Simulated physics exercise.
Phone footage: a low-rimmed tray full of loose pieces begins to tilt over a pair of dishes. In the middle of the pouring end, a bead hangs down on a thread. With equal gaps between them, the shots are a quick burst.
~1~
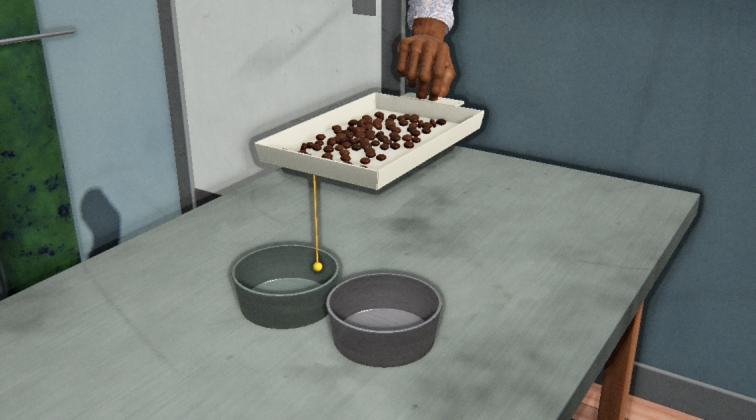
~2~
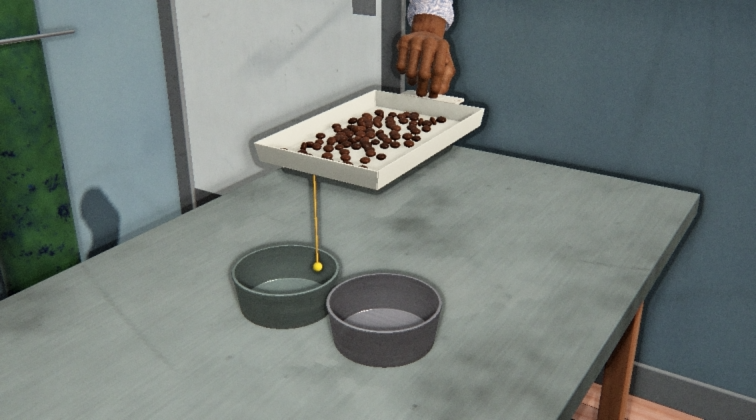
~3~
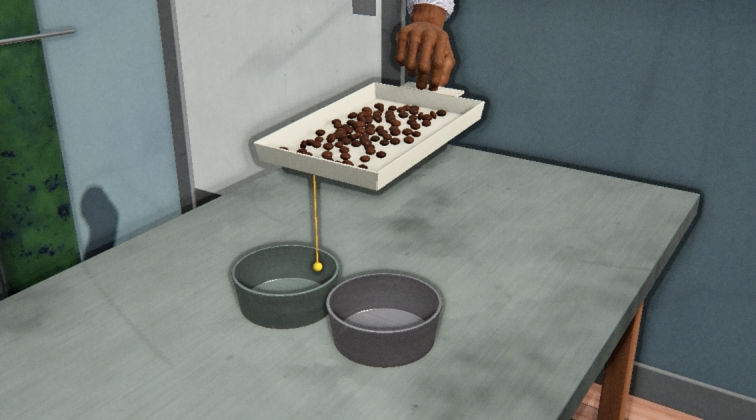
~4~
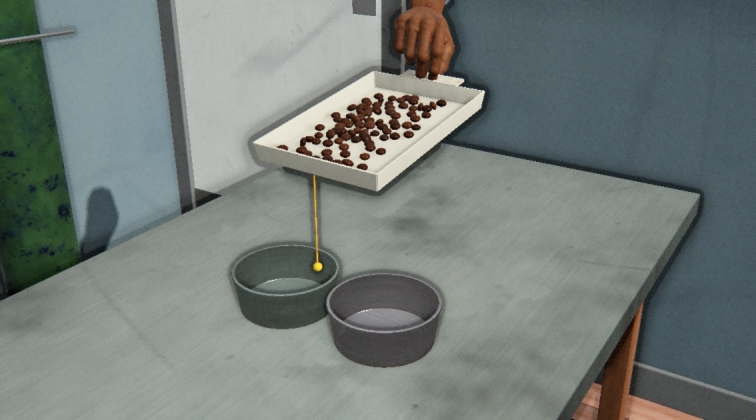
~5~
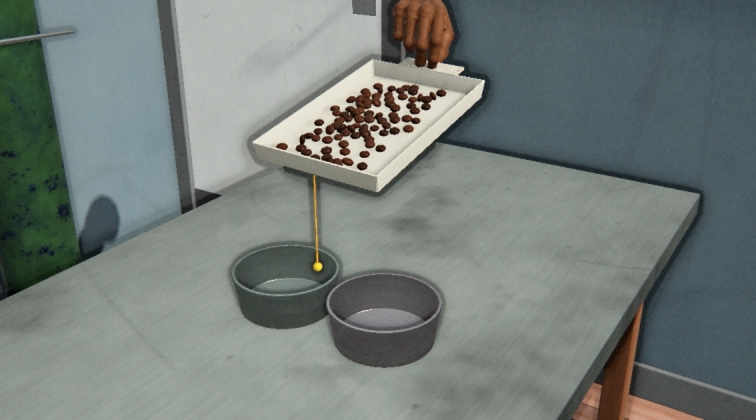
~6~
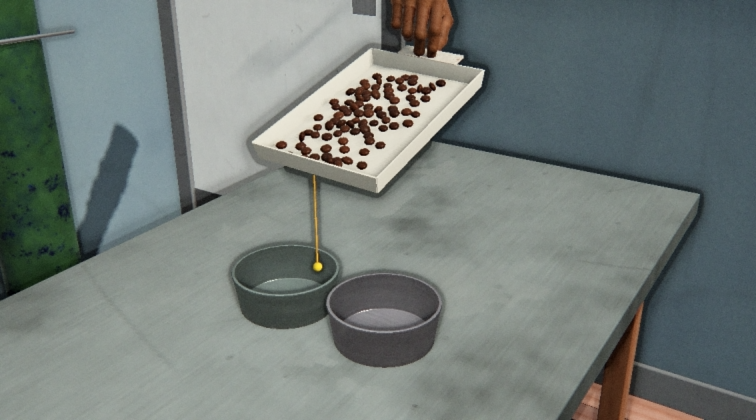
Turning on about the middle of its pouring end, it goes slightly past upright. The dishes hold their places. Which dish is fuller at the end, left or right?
The right dish.
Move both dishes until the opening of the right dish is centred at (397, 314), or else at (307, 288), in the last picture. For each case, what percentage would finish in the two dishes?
You'd get 60 per cent first and 50 per cent second.
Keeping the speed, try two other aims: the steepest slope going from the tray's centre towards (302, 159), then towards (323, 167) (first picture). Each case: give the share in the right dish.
First case about 0 percent; second case about 0 percent.
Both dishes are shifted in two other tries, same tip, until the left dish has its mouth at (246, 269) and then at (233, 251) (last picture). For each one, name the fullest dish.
In the first try it's the right-side dish, and in the second it's the right-side dish.
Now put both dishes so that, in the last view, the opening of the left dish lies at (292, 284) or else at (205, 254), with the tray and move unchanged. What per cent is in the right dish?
The first try yields 30% and the second yields 40%.
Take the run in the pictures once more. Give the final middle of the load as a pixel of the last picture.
Once it all stops, the middle lies near (335, 344).
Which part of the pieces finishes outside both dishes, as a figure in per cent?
It comes to 50 per cent or so.
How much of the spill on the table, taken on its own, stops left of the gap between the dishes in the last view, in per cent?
It comes to near 90 percent of the spill.
Soon after the last picture, tray tipped steeply; nearly all on the tray; a stray few in the air.
A little later, tray tipped right over; about two thirds on the tray; a small part in the right dish; a small part outside both; a small part in the air.
Later still, tray tipped past a quarter turn; about half in the right dish; a small part in the left dish; about half outside both.
At rest, tray tipped past a quarter turn; about half in the right dish; a small part in the left dish; about half outside both.
